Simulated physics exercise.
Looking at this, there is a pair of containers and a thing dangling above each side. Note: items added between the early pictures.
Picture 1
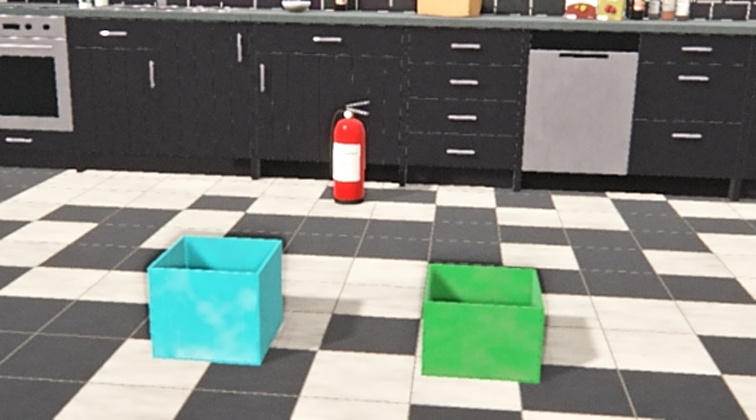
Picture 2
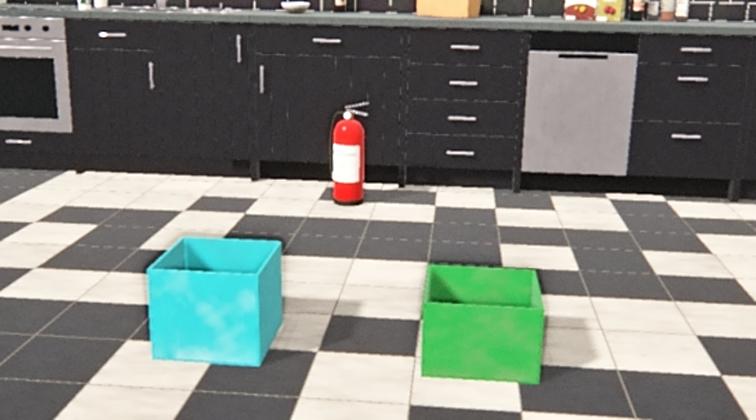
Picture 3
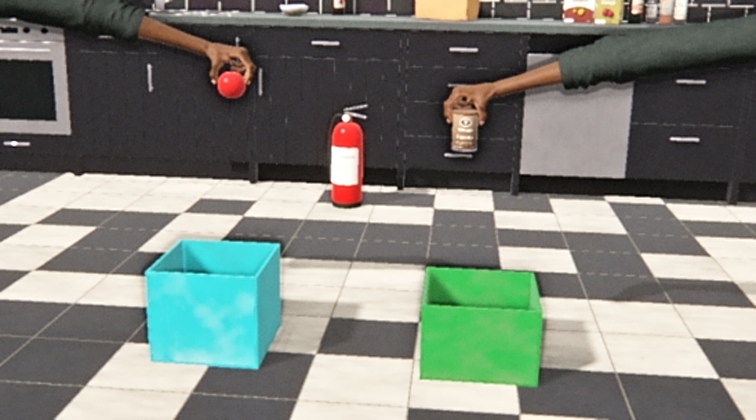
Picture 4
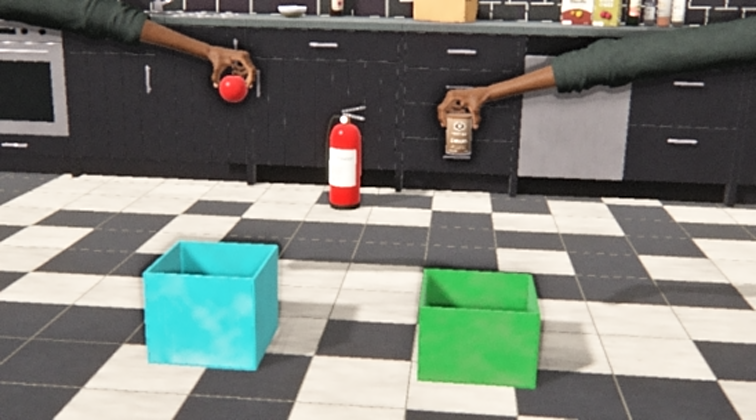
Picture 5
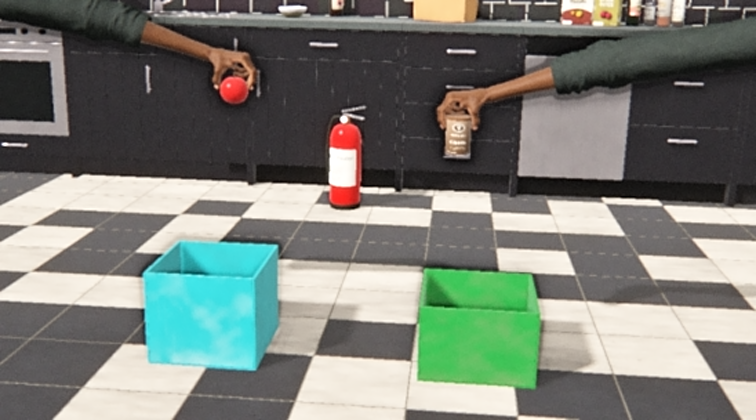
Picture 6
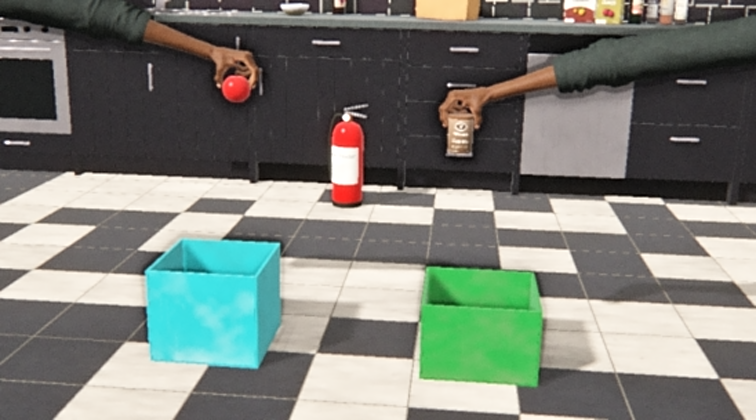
Two hands reached in from either side above a blue box and a green box on a checkered floor, the left holding a red apple and the right a brown tin, and barely moved afterward.
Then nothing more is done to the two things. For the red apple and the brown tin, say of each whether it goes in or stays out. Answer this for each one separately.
Red apple: In; brown tin: In.
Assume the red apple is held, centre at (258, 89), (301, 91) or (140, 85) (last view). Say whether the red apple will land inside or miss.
Try 1: It gets in. Try 2: It stays out. Try 3: It stays out.
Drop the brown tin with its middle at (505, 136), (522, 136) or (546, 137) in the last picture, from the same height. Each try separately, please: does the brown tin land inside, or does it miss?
The first try it gets in; the second it gets in; the third it gets in.
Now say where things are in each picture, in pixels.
The first frame shows left basket (220, 297).
The second frame shows right basket (480, 321).
The third frame shows still on the way; red apple (232, 85); left basket (218, 301).
The fourth frame shows still on the way; brown tin (459, 134); right basket (477, 326).
The fifth frame shows still on the way; red apple (235, 90); left basket (215, 302).
The sixth frame shows in place, still held; red apple (237, 89); brown tin (461, 134); right basket (479, 324).
Then, 0.24 s on from there, red apple on its way down near (238, 156); brown tin on its way down near (457, 201).
Then, 0.42 s on from there, red apple on its way down near (241, 318); brown tin at the bottom near (451, 334).
In the end, the red apple drops into the container, near (242, 330); the brown tin drops into the container, near (451, 338).
